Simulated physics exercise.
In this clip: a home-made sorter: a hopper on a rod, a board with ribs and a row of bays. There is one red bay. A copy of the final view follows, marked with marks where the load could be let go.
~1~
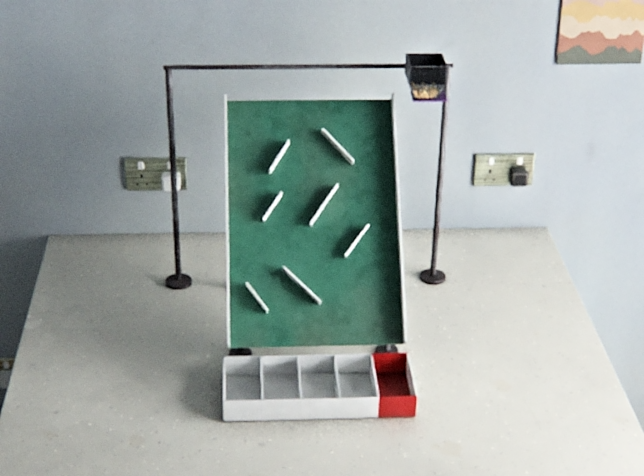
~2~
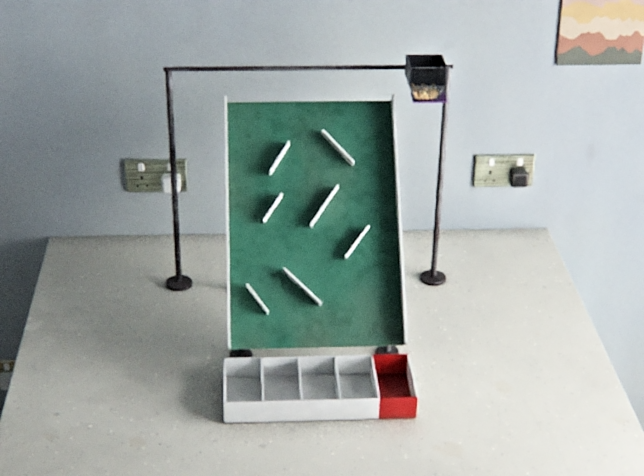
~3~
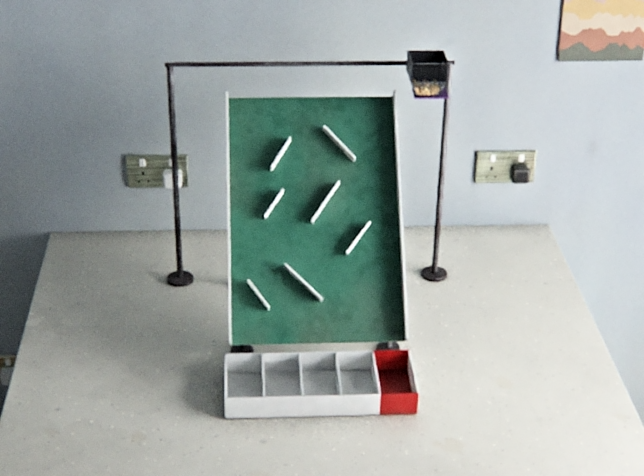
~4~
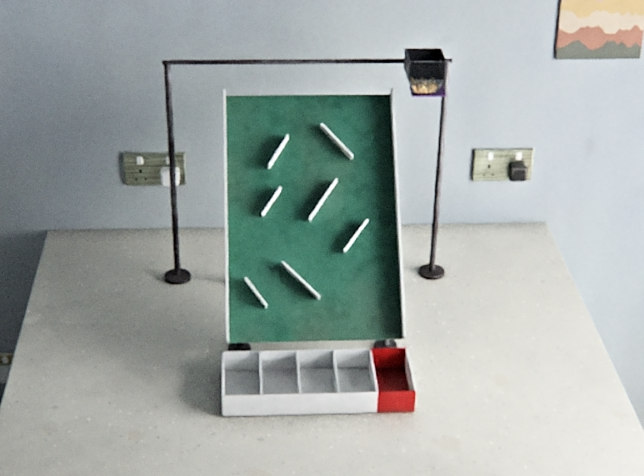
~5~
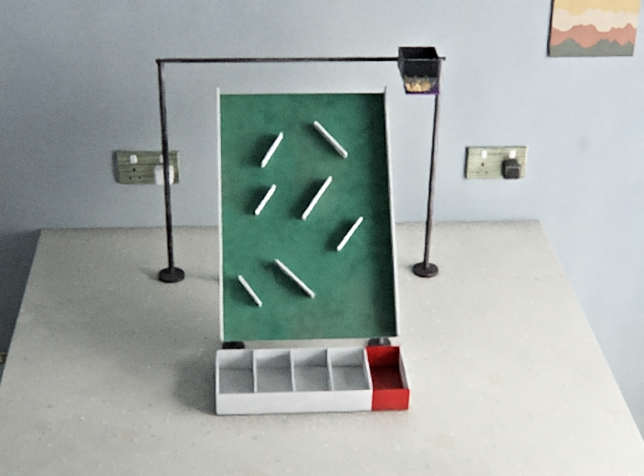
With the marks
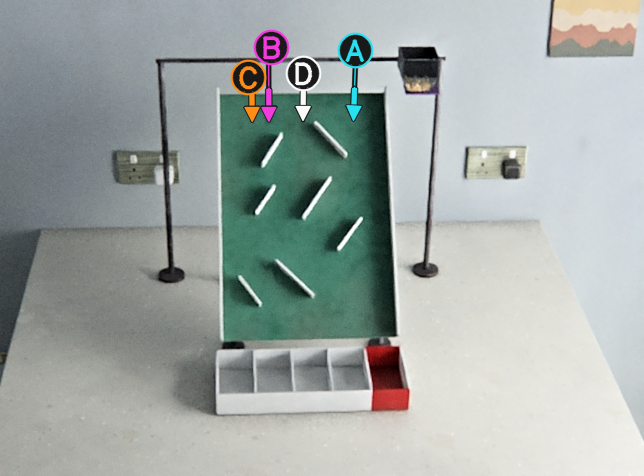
At the start, a small dark hopper sits on a rod above the right side of a green board with slanted white ribs, over a row of empty bays, the rightmost one red. The view shifts slightly, ending a little to one side, while nothing in the setup itself moves.
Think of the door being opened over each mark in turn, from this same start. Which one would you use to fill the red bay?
A is best.
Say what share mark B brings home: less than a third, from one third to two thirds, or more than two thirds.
It is less than a third.
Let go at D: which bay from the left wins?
The fourth from the left.
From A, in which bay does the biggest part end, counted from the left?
The fifth from the left.
On the marked copy, mark A meets the board at (353, 115); mark B meets the board at (268, 116); mark C meets the board at (252, 116); mark D meets the board at (303, 115).
With A, roughly two thirds in the red bay, about a tenth in other bays, roughly a quarter outside the box.
With B, just a few in the red bay, almost all in other bays, just a few outside the box.
With C, not one piece in the red bay, almost all in other bays, about a tenth outside the box.
With D, about a tenth in the red bay, almost all in other bays.
